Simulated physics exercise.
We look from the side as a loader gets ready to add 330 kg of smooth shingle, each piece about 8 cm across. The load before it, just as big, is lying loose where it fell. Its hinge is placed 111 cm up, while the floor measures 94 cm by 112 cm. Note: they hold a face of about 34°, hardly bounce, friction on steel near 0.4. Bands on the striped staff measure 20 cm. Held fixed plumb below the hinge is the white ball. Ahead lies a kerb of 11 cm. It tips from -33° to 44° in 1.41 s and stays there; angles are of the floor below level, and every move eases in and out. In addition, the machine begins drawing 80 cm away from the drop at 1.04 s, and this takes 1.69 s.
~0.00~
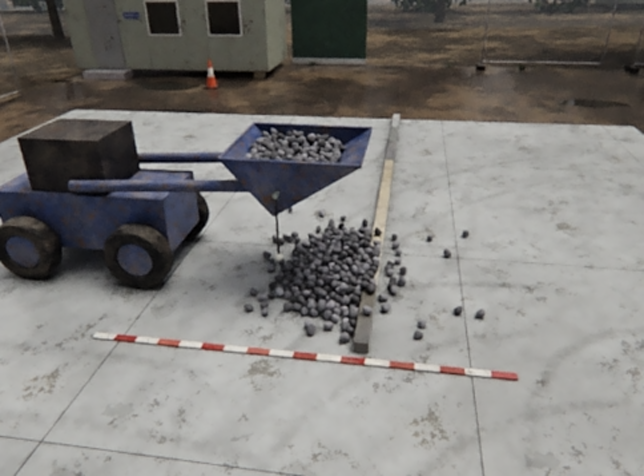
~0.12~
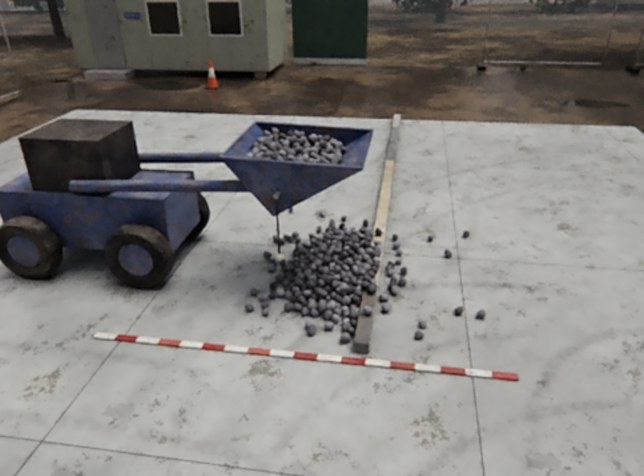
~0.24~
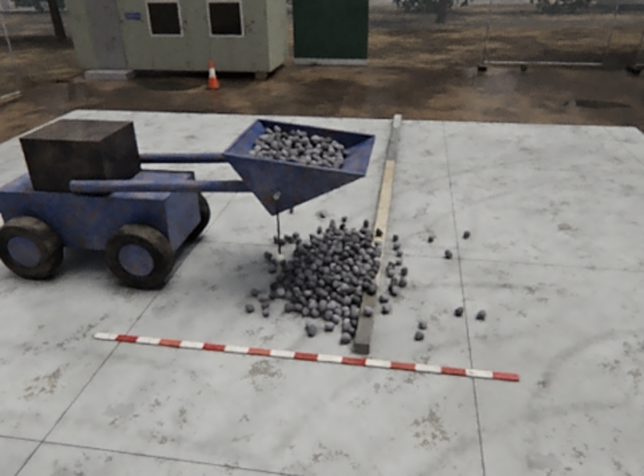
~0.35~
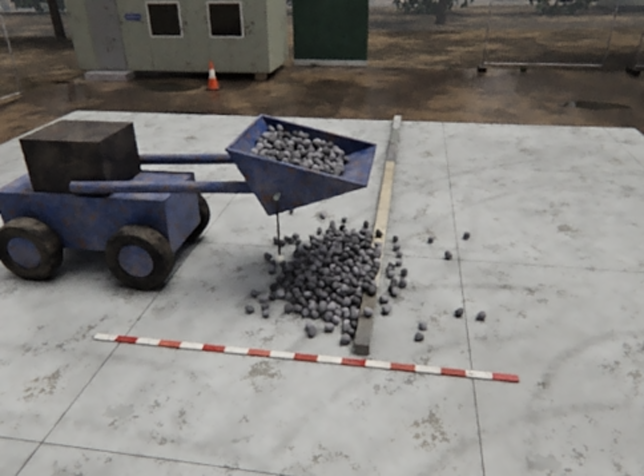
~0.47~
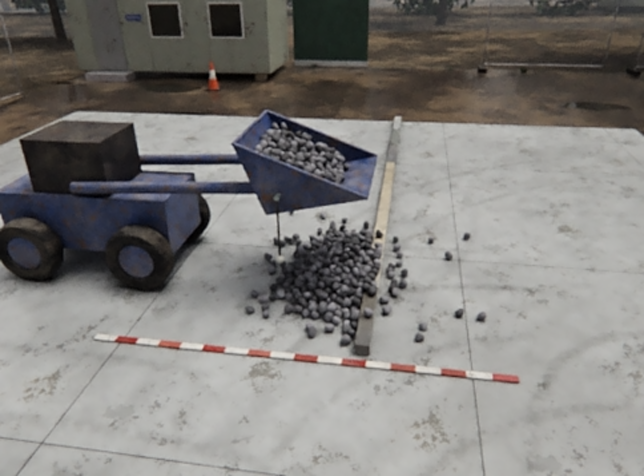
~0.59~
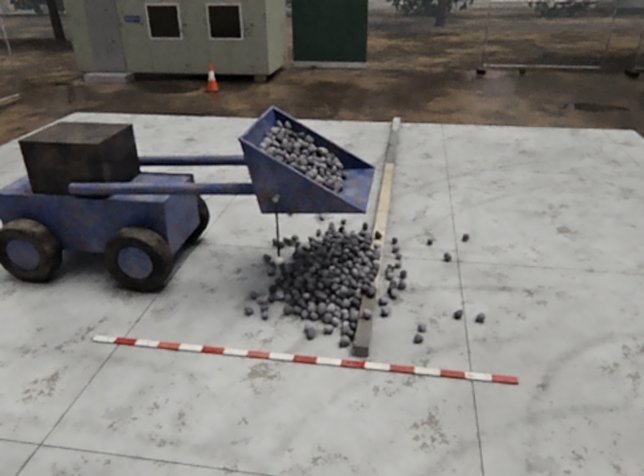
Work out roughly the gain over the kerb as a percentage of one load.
Close to 39 parts in a hundred.
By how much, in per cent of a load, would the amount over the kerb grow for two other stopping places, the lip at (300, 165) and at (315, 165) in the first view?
First some 0, then 0 per cent.
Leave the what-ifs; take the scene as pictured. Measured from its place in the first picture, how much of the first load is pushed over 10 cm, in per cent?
Close to 15 in a hundred of them.
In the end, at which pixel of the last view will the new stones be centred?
Middle: Approx. (361, 266) px.
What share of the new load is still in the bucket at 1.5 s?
Close to 25 in a hundred is still held.
After 1.1 s the floor is at 32°; in per cent of one load, 100 in the bucket, 96 on this side of the kerb, 5 over the kerb; the foremost stones are at (441, 284).
After 1.5 s the floor is at 44°; in per cent of one load, 24 in the bucket, 161 on this side of the kerb, 15 over the kerb; the foremost stones are at (445, 286).
After 3.2 s the floor is at 44°; in per cent of one load, 0 in the bucket, 156 on this side of the kerb, 44 over the kerb; the foremost stones are at (498, 290).
After 5.8 s the floor is at 44°; in per cent of one load, 0 in the bucket, 156 on this side of the kerb, 44 over the kerb; the foremost stones are at (498, 290). Net gain over the kerb, 39.
